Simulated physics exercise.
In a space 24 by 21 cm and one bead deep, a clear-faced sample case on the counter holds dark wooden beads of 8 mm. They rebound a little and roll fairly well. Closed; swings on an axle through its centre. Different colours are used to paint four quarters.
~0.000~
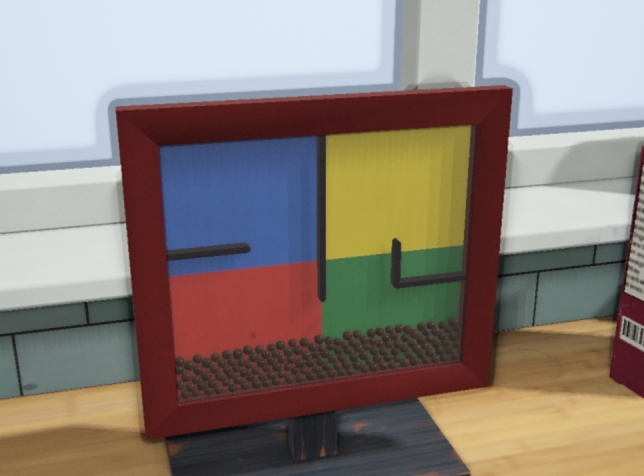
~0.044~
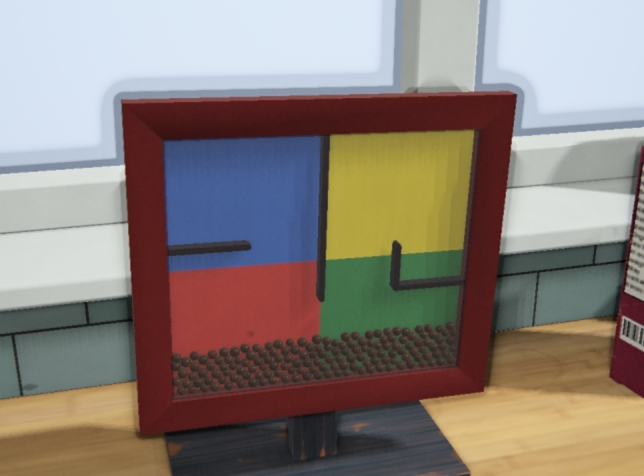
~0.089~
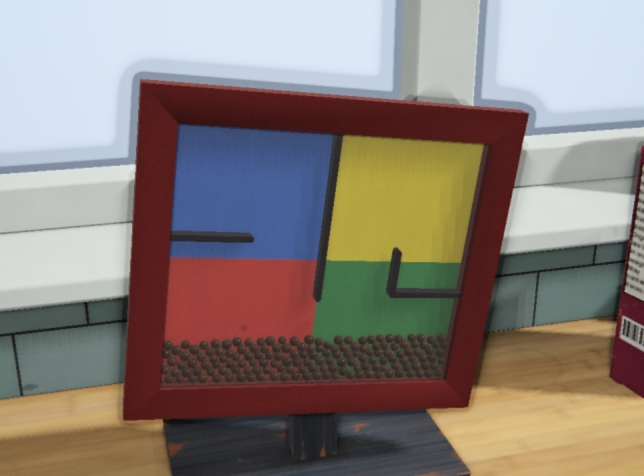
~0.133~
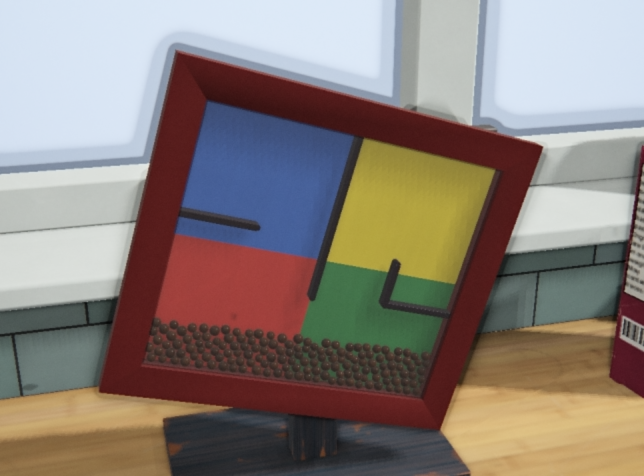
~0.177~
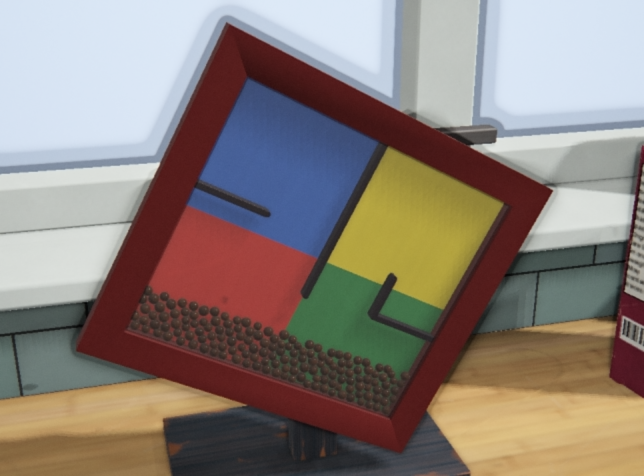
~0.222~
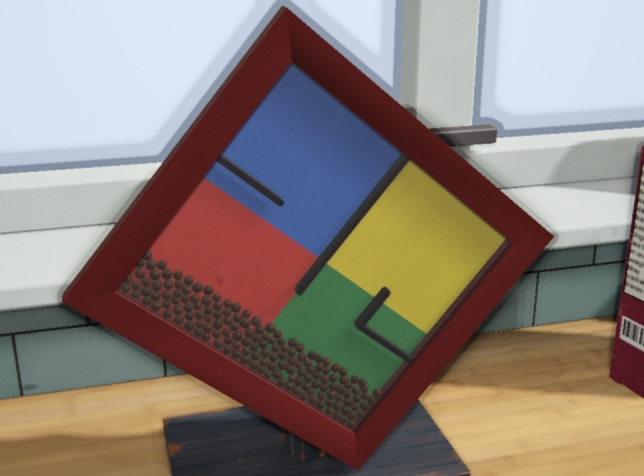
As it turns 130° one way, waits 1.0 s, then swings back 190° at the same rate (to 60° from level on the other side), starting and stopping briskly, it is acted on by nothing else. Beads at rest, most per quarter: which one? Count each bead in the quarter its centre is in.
Answer: Red.
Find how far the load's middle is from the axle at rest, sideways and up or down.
Some 2 cm right and 7 cm below.
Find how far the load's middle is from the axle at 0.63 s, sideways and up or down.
7 cm left, 4 cm below.
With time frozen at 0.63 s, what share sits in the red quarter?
Roughly 0 %.
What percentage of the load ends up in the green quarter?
Roughly 10 per cent.
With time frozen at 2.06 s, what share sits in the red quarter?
It works out at roughly 0 per cent.
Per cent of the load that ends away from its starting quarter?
Moved share: About 65 per cent.
By 0.63 s, it stands 130° clockwise; the beads' middle is 7 cm left of and 4 cm below the centre; green 75 %, yellow 25 %.
By 2.06 s, it stands 36° clockwise; the beads' middle is 6 cm right of and 7 cm below the centre; green 65 %, yellow 35 %.
By 2.49 s, it stands 60° anticlockwise; the beads' middle is 5 cm right of and level with the centre; red 30 %, green 45 %, yellow 25 %.
At rest by 3.7 s, it stands 60° anticlockwise; red 85 %, blue 0 %, green 10 %, yellow 0 %.
